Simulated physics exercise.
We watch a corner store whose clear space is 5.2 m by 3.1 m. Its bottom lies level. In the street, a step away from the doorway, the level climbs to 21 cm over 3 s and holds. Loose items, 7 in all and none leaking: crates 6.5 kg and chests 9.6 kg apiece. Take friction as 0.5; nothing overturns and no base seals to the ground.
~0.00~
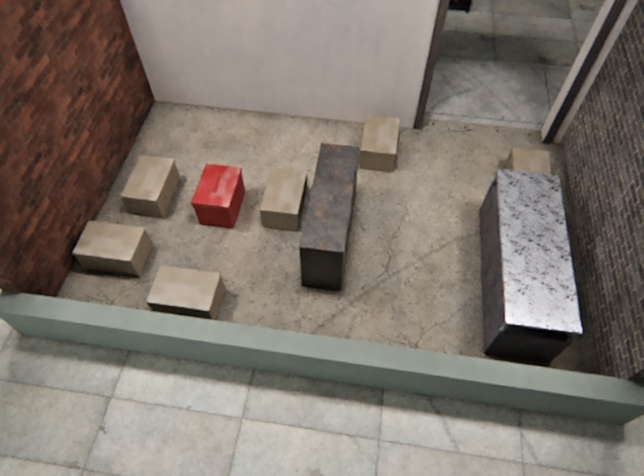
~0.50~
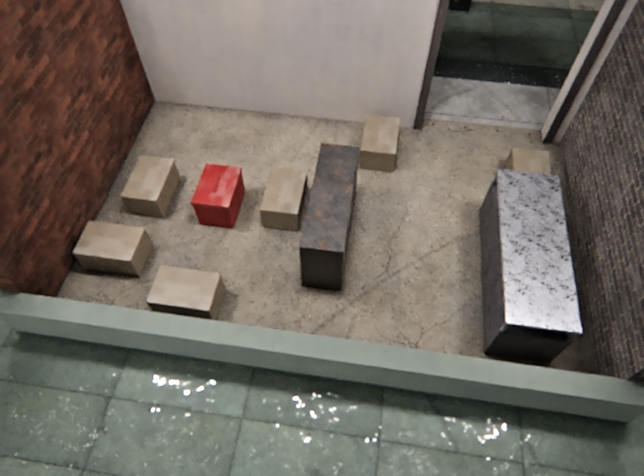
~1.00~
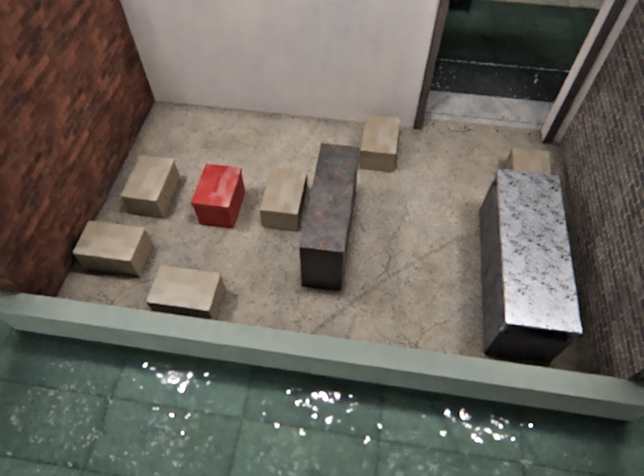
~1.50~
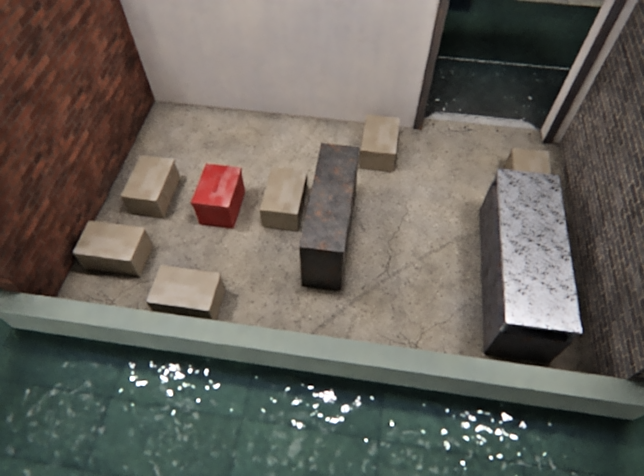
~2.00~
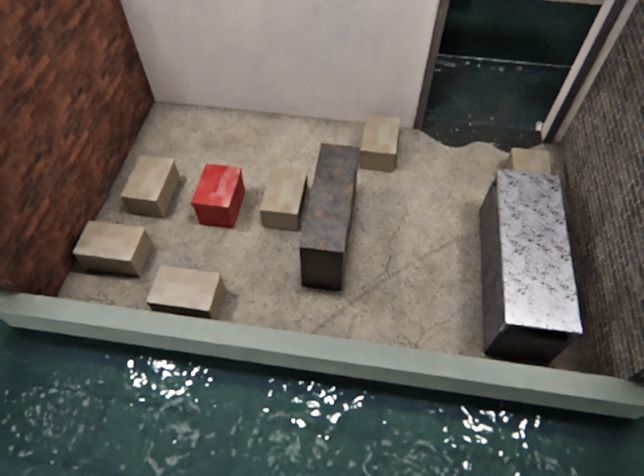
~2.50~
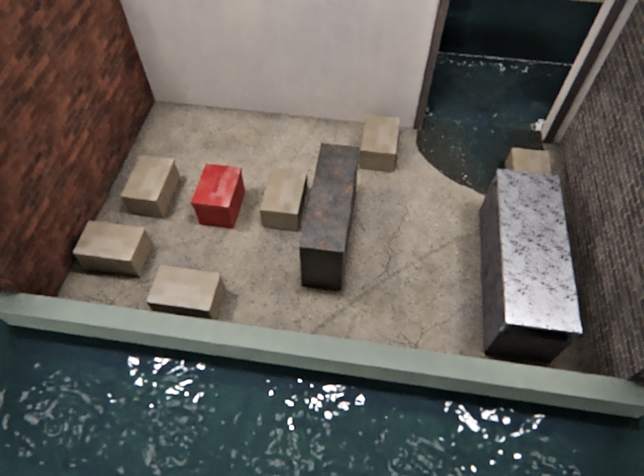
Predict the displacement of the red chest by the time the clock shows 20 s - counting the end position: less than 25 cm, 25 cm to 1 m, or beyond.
Red chest slides a little.
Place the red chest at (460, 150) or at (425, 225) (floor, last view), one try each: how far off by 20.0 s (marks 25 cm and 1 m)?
In that order: It gets carried off; it gets carried off.
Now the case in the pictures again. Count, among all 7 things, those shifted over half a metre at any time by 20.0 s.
I count 7.
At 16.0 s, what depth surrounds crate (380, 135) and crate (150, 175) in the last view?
Roughly 16 and 13 cm.
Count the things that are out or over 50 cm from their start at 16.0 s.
I count 3.
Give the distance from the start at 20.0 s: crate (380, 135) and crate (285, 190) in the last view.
In that order: 250 cm, 80 cm.
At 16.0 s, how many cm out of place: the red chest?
Roughly 50 cm by then.
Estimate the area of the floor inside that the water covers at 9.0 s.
About 15 m2.
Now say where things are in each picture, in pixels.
In the first picture, the red chest at (217, 184), on the bottom; water covers 0.0 m2; 0 of 7 have shifted.
In the second picture, the red chest at (217, 184), on the bottom; water covers 0.0 m2; 0 of 7 have shifted.
In the third picture, the red chest at (217, 184), on the bottom; water covers 0.0 m2; 0 of 7 have shifted.
In the fourth picture, the red chest at (217, 184), on the bottom; 0.0 m2 under water; 0 of 7 have shifted.
In the fifth picture, the red chest at (217, 184), on the bottom; water covers 0.2 m2; 0 of 7 have shifted.
In the sixth picture, the red chest at (217, 184) rests on the ground; water covers 1.0 m2; 0 of 7 have shifted.
After 4.0 s the red chest is near (217, 184), 0.0 m from its start, aground; 1 afloat.
After 9.0 s the red chest is near (217, 184), 0.0 m from its start, aground; 4 afloat.
After 16.0 s the red chest is near (258, 180), 0.5 m from its start, afloat; 7 afloat.
After 20.0 s the red chest is near (264, 185), 0.5 m from its start, afloat; 7 afloat.
